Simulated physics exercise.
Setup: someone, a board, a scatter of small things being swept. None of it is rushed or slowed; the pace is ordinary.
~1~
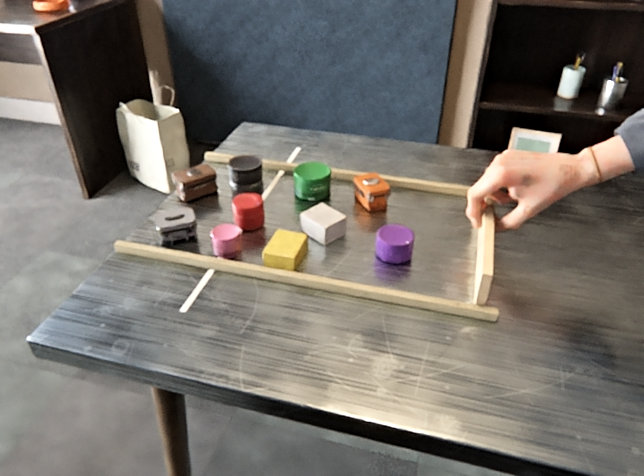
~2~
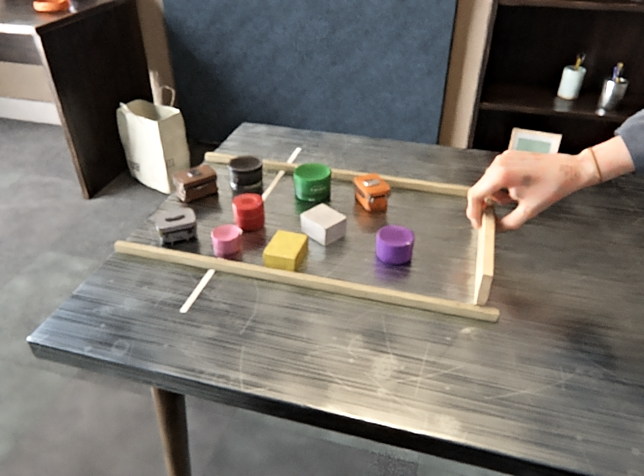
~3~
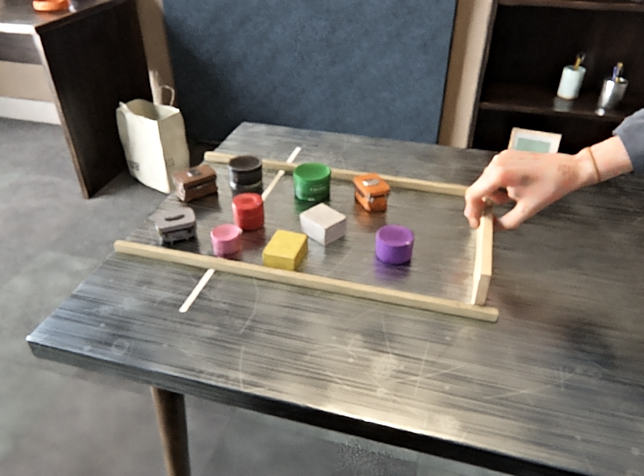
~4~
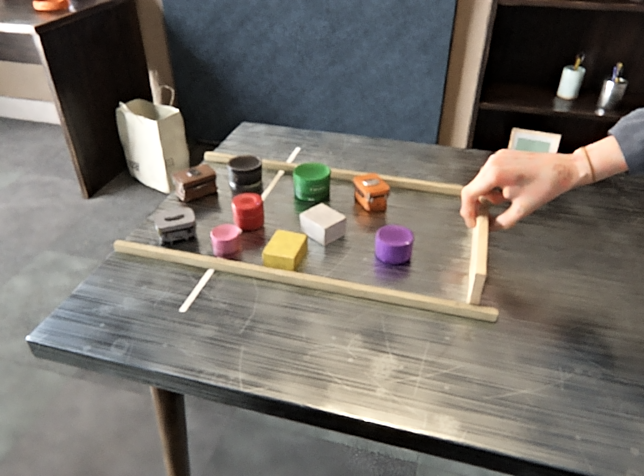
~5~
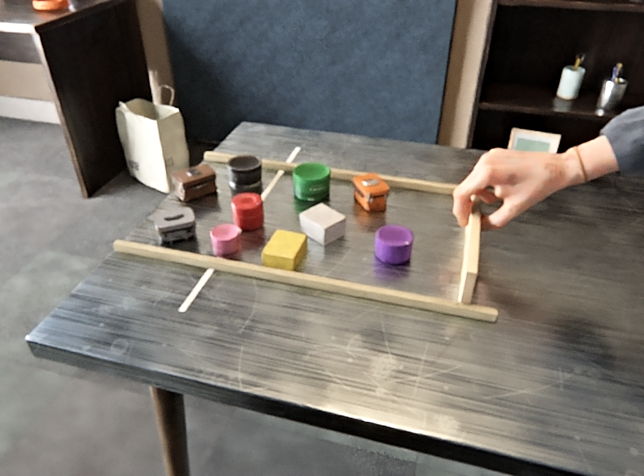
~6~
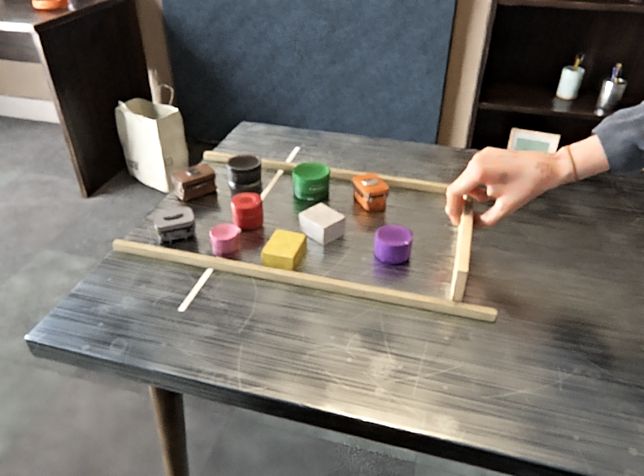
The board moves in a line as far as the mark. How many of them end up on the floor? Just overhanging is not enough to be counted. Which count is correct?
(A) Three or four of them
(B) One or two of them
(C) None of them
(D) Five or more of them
Answer: C.
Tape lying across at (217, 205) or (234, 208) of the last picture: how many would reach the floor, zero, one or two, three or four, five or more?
In order: 1 or 2 and one or two.
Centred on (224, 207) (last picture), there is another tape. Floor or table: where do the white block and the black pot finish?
White block still up; black pot down.
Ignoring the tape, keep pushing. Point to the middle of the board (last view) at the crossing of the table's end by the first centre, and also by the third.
It sits near (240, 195), and then near (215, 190).
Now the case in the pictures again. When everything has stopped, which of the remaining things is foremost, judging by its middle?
The black pot.
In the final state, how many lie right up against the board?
4.
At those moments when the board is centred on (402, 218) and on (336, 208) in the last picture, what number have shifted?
First 1 and then 4.
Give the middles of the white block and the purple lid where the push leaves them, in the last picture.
Around (242, 197) and around (225, 216).
Soon after, none off yet; brown case at rest near (195, 182); grey case at rest near (175, 226); black pot at rest near (245, 170).
Then, none off yet; brown case at rest near (195, 182); grey case at rest near (175, 226); black pot moved a little near (235, 169).
At rest, the number that fall off is zero.
